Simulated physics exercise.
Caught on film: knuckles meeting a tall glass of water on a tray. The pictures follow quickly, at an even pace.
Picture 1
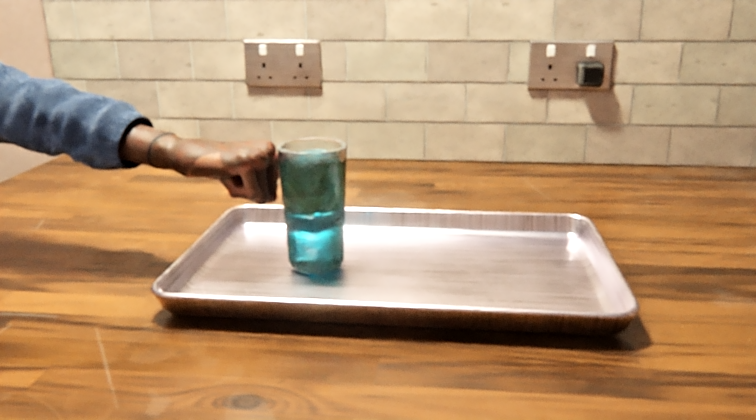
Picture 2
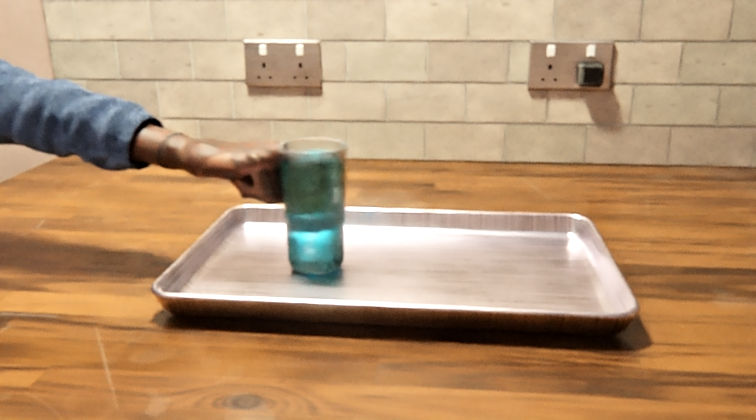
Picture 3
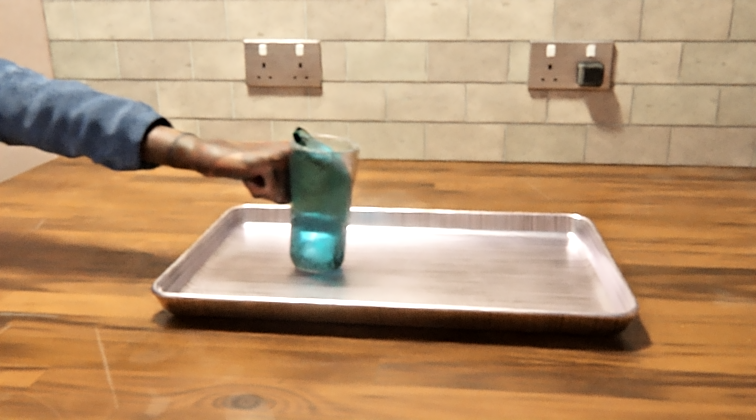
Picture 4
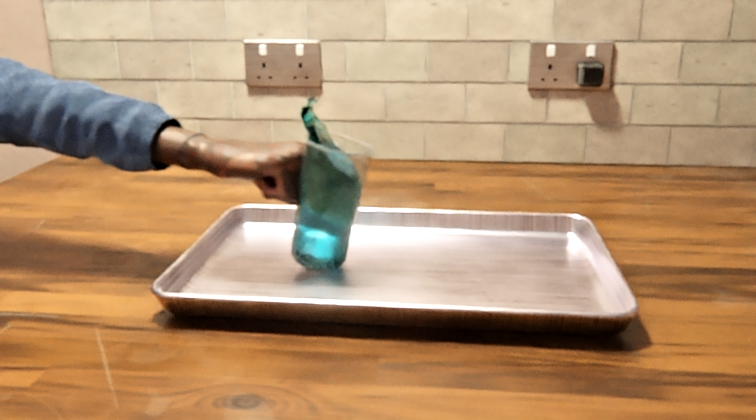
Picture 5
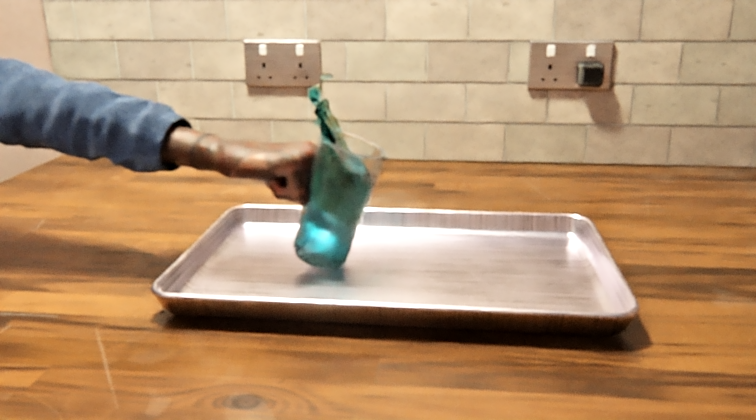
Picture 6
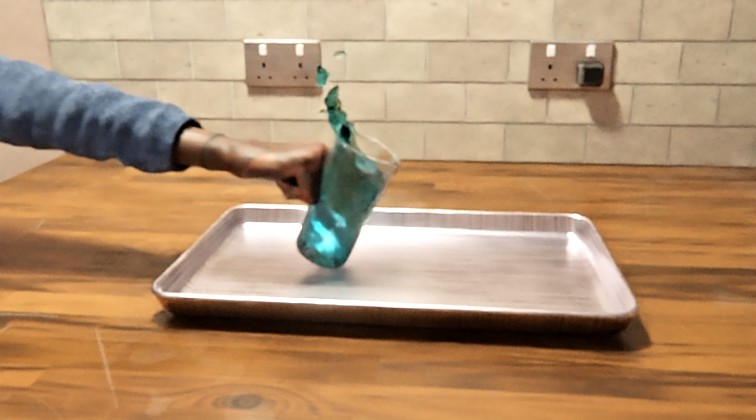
On a wooden worktop before a pale brick-patterned tiled wall with two sockets, seen from the front by a still camera, a shallow silvery tray lies flat. A tall clear glass of blue-green water stands toward its left side, beside a fist in a blue sleeve. The knuckles push the glass rightward, and it leans steadily further right while water leaps above its left rim in a thin, breaking splash.
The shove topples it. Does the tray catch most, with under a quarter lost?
In the end more than a quarter leaves the tray.
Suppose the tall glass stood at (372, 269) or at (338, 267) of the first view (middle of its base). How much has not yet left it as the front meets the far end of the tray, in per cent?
In turn 65 and 60 in a hundred.
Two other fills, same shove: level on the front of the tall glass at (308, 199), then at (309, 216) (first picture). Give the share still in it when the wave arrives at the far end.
The first gives 70 %, the second 65 %.
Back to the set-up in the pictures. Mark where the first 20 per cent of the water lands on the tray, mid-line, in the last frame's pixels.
Around (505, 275).
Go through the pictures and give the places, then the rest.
Tilt 0°; right rim (344, 148); surface from (285, 155) to (342, 156); the tray's far rim is at (610, 258); the tray is clear ahead, in the first picture.
Tilt 0°; right rim (344, 148); surface from (285, 155) to (342, 156), in the second picture.
Tilt 6°; right rim (357, 149); surface from (296, 141) to (344, 158); 1 per cent is over the edge, in the third picture.
Tilt 12°; right rim (370, 152); surface from (310, 141) to (352, 165); 3 per cent is over the edge, in the fourth picture.
Tilt 18°; right rim (384, 157); surface from (316, 167) to (373, 175); 5 per cent is over the edge, in the fifth picture.
Tilt 24°; right rim (397, 162); surface from (321, 179) to (387, 173); 6 per cent is over the edge, in the sixth picture.
A moment on, the tall glass lies on its side and 87 per cent is in the glass, 1 on the tray and 12 above or beyond its rim.
Next, the tall glass lies on its side and 46 per cent is in the glass, 41 on the tray and 13 above or beyond its rim.
Then the tall glass lies on its side and 27 per cent is in the glass, 41 on the tray and 32 above or beyond its rim.
Later the tall glass lies on its side and 15 per cent is in the glass, 50 on the tray and 35 above or beyond its rim.
In the end 65 per cent is held by tray and glass, 35 is off the tray.
